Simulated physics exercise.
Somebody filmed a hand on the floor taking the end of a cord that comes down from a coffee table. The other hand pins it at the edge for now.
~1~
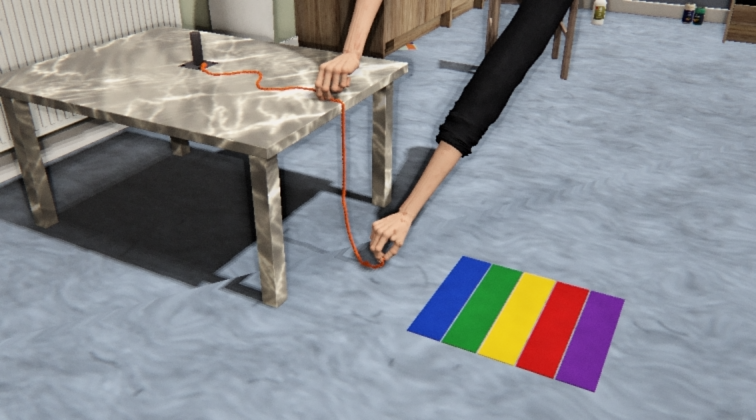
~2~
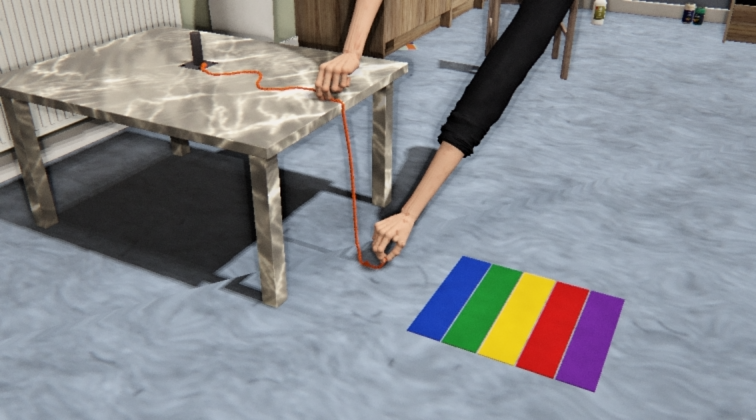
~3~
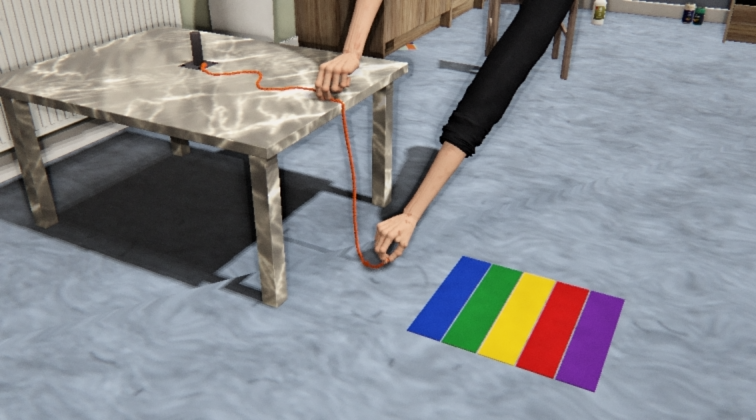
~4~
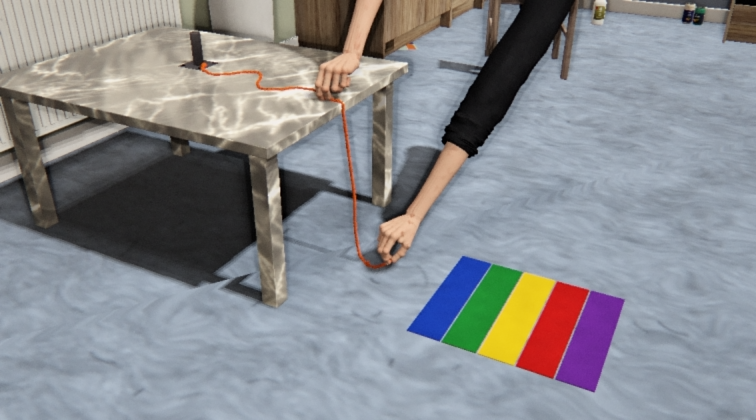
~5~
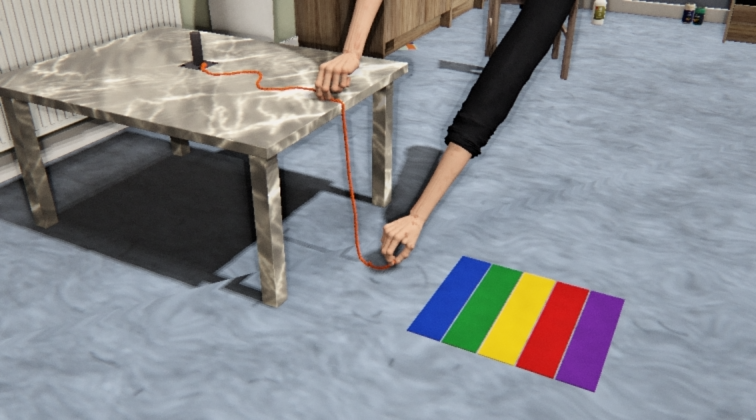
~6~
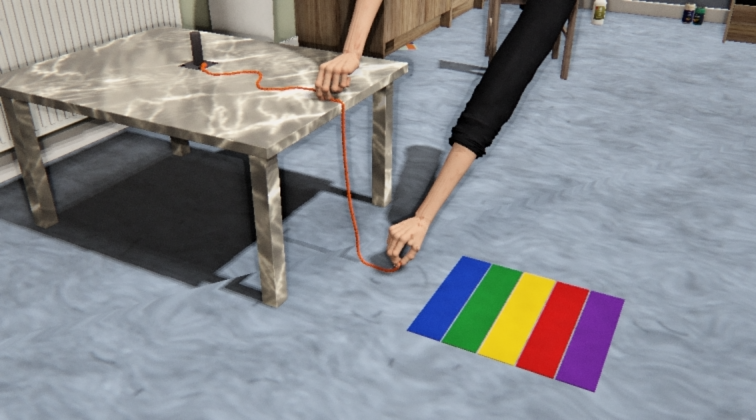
We see one hand pinning an orange cord at the edge of a coffee table while another hand, down at the floor, holds the cord's end and shifts it slightly to the right, near a panel of coloured stripes.
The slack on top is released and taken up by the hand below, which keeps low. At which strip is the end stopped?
The red one.
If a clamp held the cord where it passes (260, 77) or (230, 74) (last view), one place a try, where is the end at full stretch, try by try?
Try by try, around (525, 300) and (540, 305).
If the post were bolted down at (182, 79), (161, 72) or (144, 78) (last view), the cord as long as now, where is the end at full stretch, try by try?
Near (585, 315), (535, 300) and (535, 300).
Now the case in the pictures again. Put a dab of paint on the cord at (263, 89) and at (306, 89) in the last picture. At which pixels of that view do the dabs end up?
At (309, 90), then (345, 100).
Soon after, end near (496, 291); over green.
After that, end near (535, 302); over yellow.
At the stop, end near (560, 309); over red. It halts on the red strip.
